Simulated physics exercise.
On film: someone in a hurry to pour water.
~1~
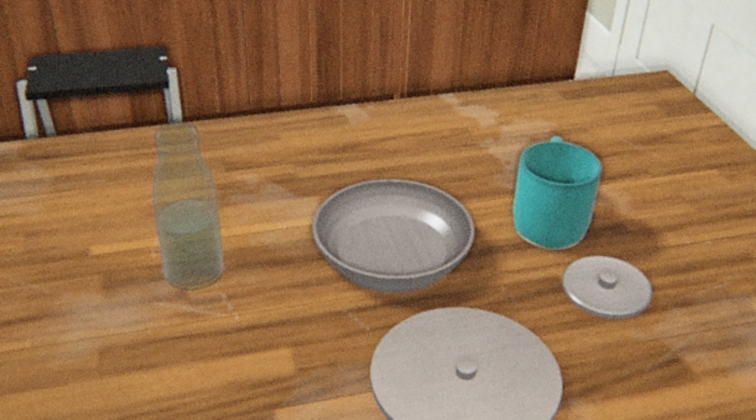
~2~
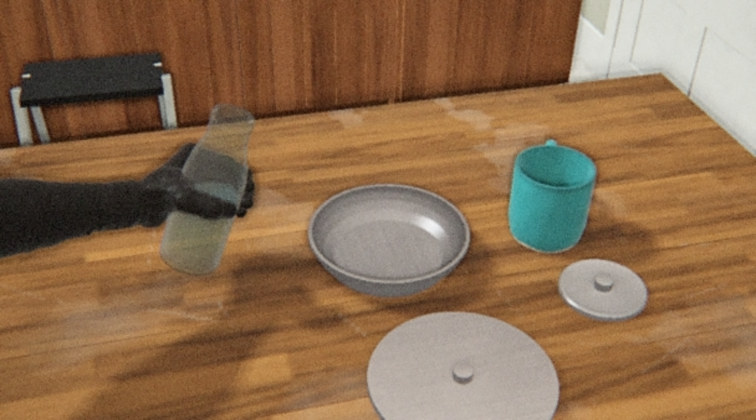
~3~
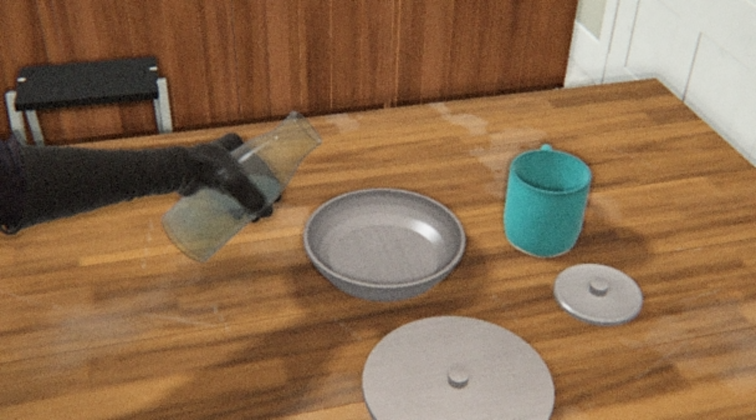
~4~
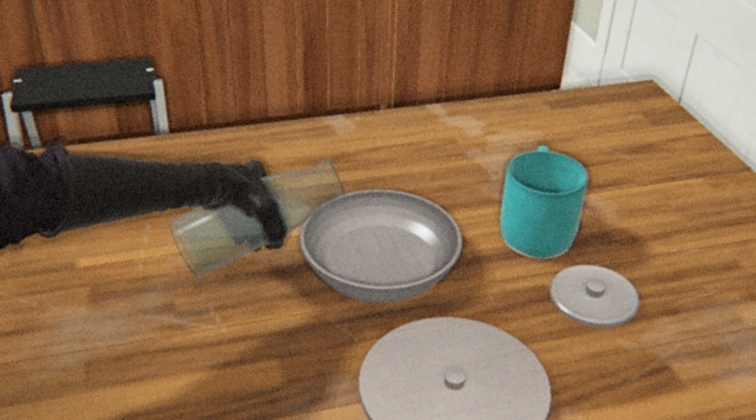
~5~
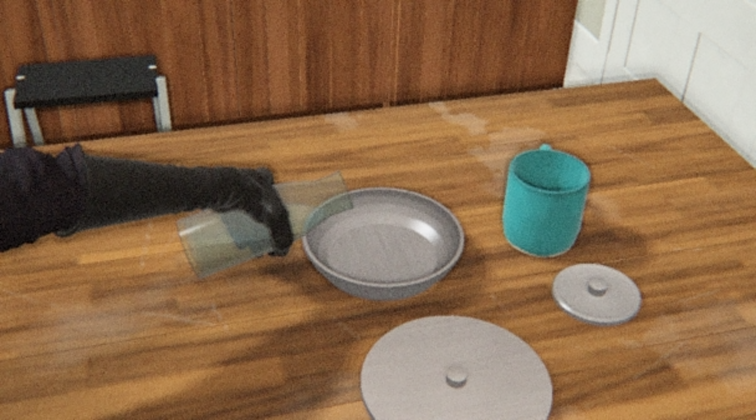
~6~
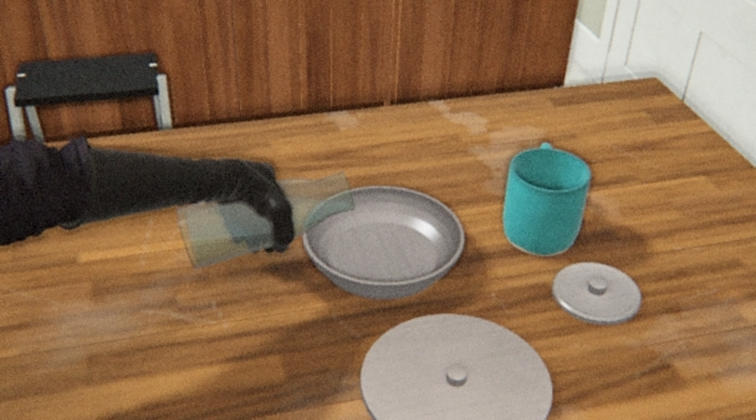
A translucent bottle, partly filled, stands at the left of a wooden table seen from above at an angle, with a dark stool and wood panelling behind. Right of it sit an open grey dish, an open teal mug and two grey lids. A black-sleeved arm grips the bottle from the left, lifts it and tilts it rightward until nearly level beside the dish, while the view shifts slightly.
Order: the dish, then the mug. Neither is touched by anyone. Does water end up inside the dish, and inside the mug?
The dish traps it; the mug traps it.
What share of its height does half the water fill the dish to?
About 20 per cent of its height.
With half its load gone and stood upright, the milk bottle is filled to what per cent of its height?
Fill height: Near 20 per cent.
A moment on, the water goes into the dish.
Further on, the water goes into the mug.
When it is over, the dish has its share inside; the mug has its share inside.
